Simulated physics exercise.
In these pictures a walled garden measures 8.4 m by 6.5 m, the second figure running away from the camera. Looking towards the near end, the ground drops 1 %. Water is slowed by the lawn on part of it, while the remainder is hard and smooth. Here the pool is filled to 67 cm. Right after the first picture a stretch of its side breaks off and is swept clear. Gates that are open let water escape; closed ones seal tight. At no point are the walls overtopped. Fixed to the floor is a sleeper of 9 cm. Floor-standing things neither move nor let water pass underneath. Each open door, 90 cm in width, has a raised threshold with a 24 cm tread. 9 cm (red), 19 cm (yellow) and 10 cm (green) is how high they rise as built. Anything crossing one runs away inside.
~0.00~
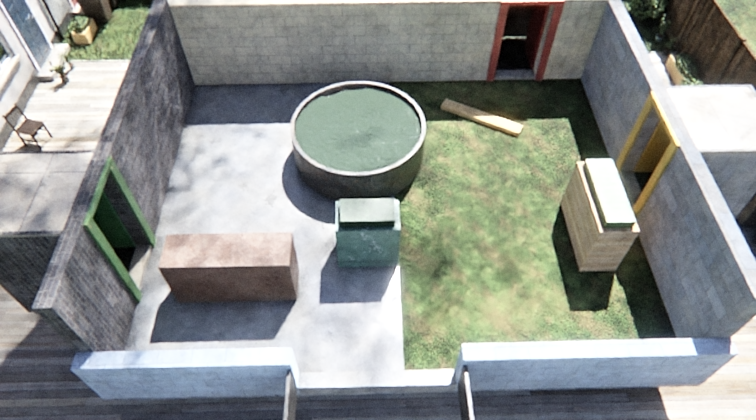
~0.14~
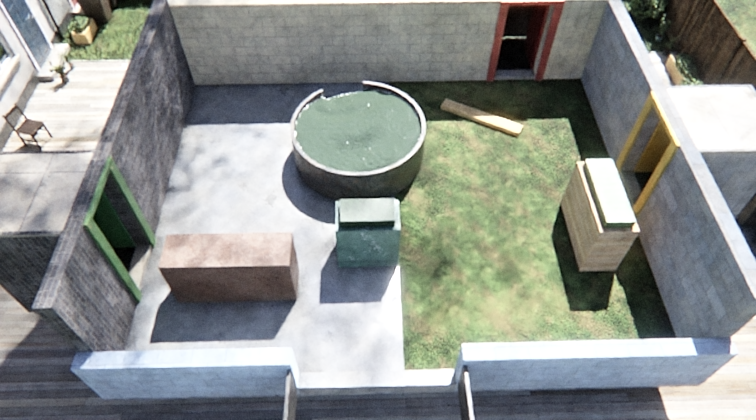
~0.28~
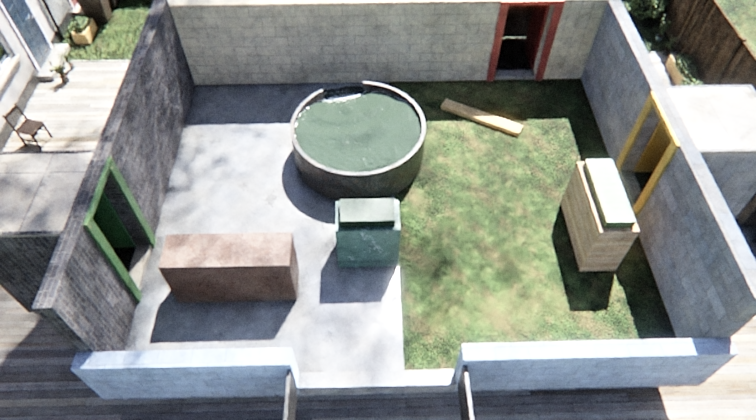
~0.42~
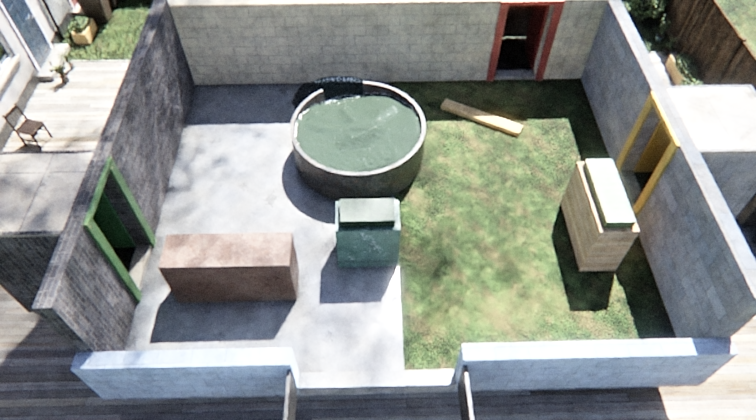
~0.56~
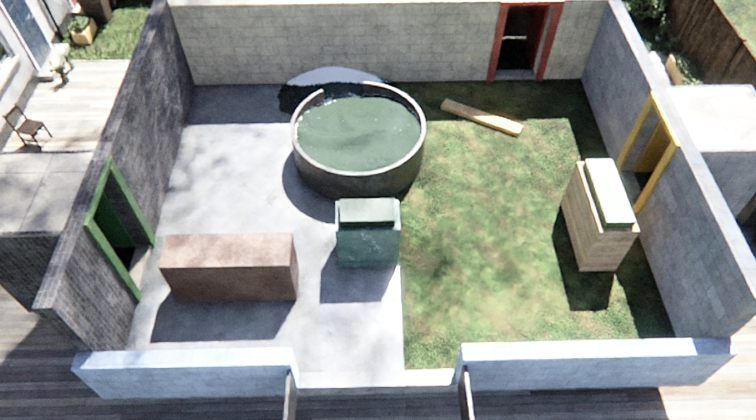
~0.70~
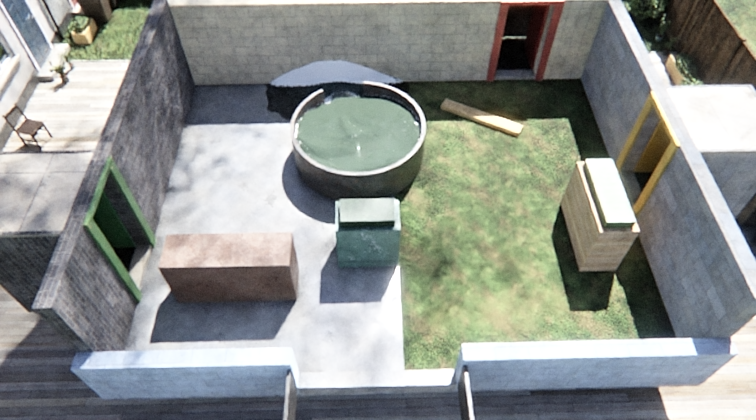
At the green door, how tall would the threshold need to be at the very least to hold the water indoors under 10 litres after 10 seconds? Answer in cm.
The threshold would need roughly 8 cm.
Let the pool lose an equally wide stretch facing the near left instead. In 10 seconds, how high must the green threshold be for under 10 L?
At least roughly 36 centimetres tall.
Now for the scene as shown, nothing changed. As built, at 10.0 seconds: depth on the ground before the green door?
About 9.0 cm.
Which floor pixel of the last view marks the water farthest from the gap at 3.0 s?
Around pixel (149, 261).
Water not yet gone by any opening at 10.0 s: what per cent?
Roughly 96 %.
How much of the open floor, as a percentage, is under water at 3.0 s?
Close to 30 per cent of it is wet.
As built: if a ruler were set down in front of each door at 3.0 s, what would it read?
In cm: Red 7, yellow 0, green 1.
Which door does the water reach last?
Last of all is the yellow door.
After 1.4 s water covers 10 % of the floor, deepest (48 cm) near (337, 88); it has not reached the green door.
After 3.0 s water covers 30 % of the floor, deepest (32 cm) near (337, 88); it has not reached the green door.
After 10.0 s water covers 90 % of the floor, deepest (12 cm) near (337, 88); 9 cm at the green door, 3 litres in over its 10 cm threshold.
At the green door as built, the water arrived by 3.1 s and peaked near 9 cm at 7.8 s.
Run again over the same 10 s with other heights there, 16 litres in over 6.5 cm, 2 litres over 10.5 cm. The limit of 10 litres is kept from about 8 cm up.
